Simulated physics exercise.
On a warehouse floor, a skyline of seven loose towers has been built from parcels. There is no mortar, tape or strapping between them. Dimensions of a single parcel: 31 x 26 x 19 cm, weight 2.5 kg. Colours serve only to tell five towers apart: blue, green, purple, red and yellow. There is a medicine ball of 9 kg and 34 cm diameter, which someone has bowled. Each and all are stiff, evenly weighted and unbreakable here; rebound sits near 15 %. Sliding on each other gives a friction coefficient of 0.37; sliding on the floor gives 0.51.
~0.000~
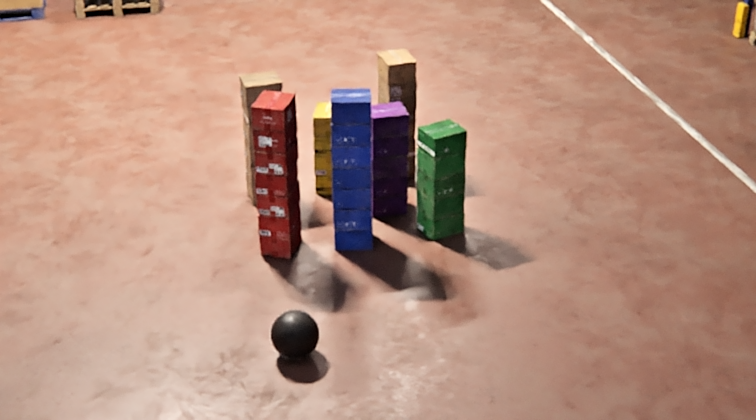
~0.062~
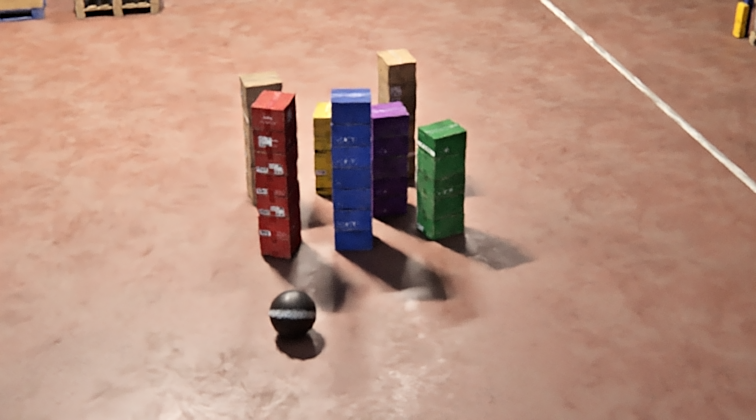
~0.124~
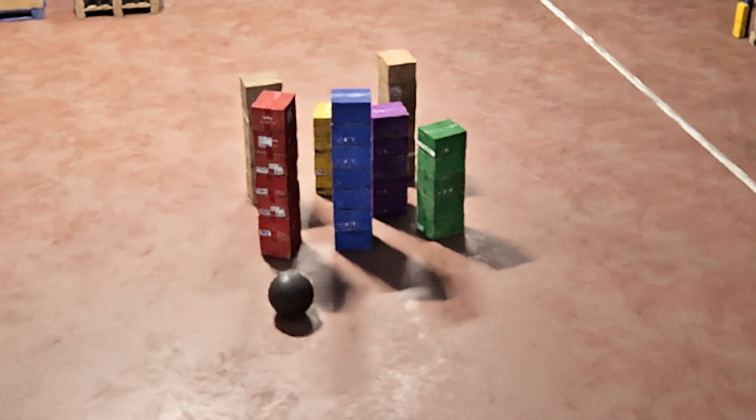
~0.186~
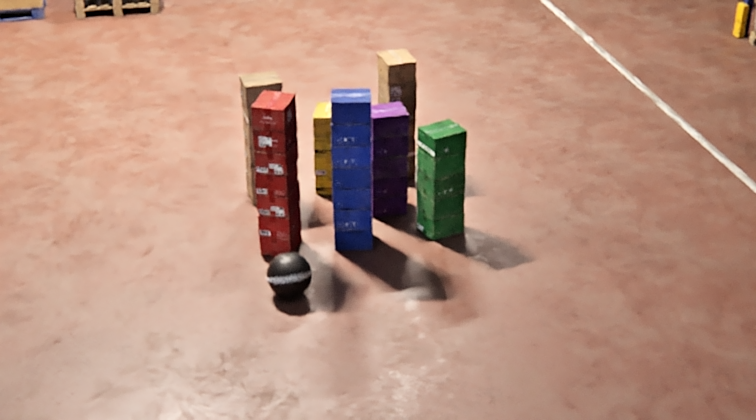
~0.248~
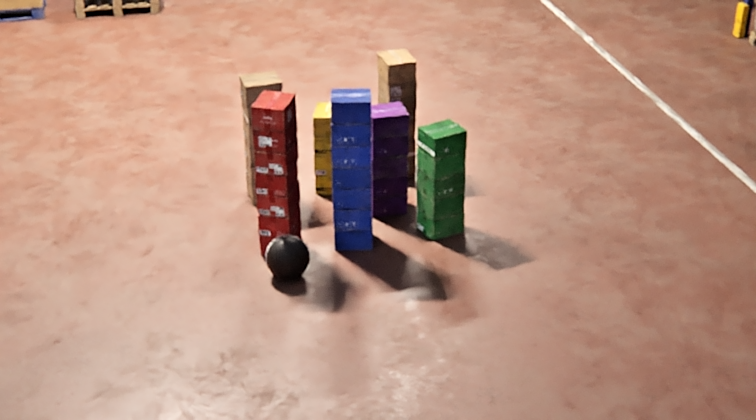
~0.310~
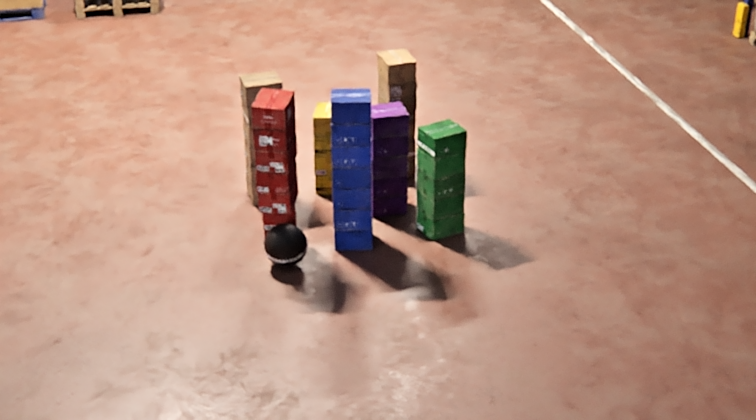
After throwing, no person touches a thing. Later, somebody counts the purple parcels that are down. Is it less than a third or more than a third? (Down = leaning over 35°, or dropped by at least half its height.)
Tally: A third not attained.
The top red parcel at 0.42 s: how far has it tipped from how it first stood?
Something like 10°, give or take.
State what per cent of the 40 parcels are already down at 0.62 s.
10 per cent.
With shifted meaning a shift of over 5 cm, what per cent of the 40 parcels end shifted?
The shifted ones make up 25 per cent.
By 0.42 s, ball still moving; none of the 5 purple parcels down (0 of 40 in all colours); top purple parcel unmoved; top red parcel tilted 11°.
By 0.62 s, ball still moving; none of the 5 purple parcels down (5 of 40 in all colours); top purple parcel unmoved; top red parcel tilted 41°, 17 cm lower.
By 0.90 s, ball still moving; none of the 5 purple parcels down (5 of 40 in all colours); top purple parcel unmoved; top red parcel on its side.
When it is over (2.8 s), ball rolling away; none of the 5 purple parcels down (5 of 40 in all colours); top purple parcel unmoved; top red parcel on its side. That is 0 per cent. In pixels of the last frame, middles, top purple parcel near (387, 120), top red parcel near (316, 282).
